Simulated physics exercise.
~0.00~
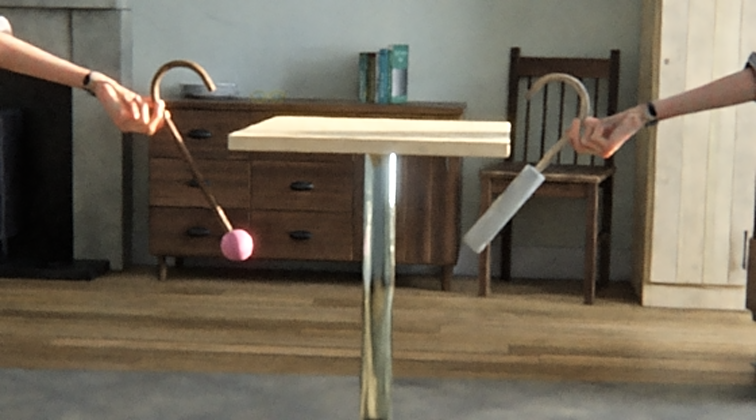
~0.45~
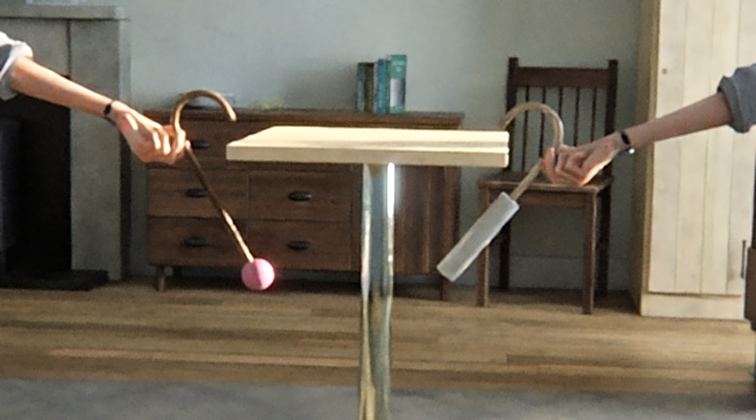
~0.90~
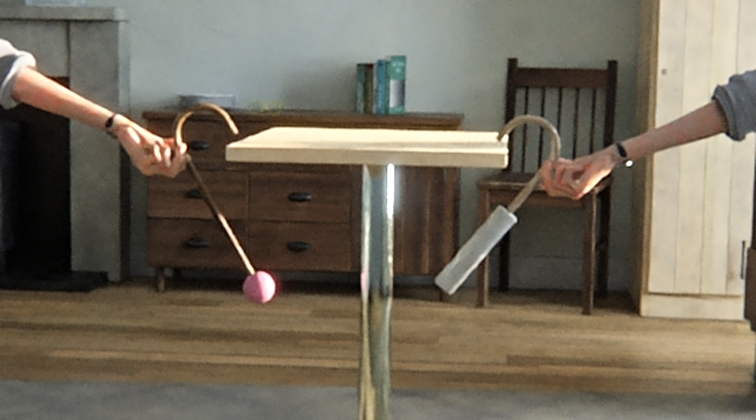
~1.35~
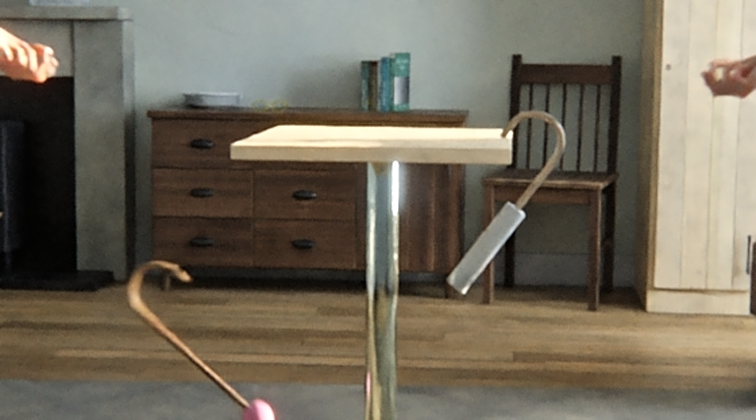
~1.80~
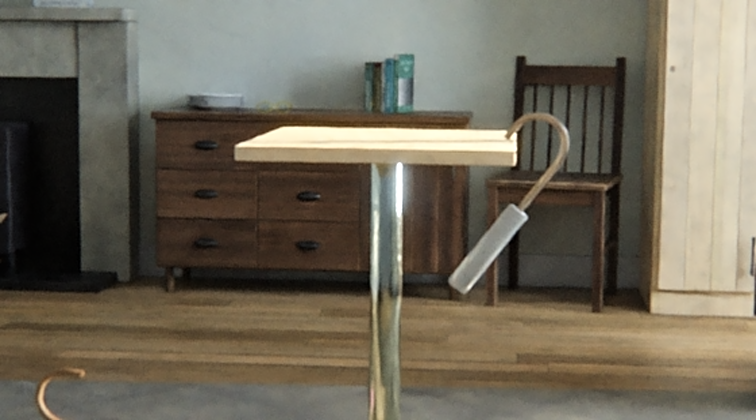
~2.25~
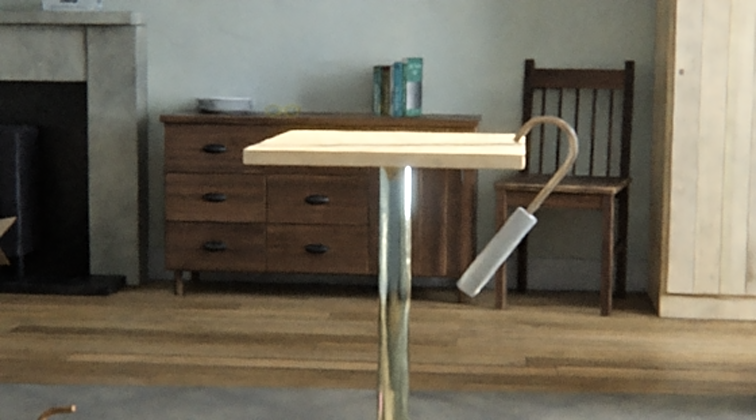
We see two hands lower a pink-tipped ladle and a white umbrella, both with curved handles, toward opposite edges of a table, then let go and draw back. The ladle on the left falls, tilting as it drops, while the umbrella stays hanging from the right edge.
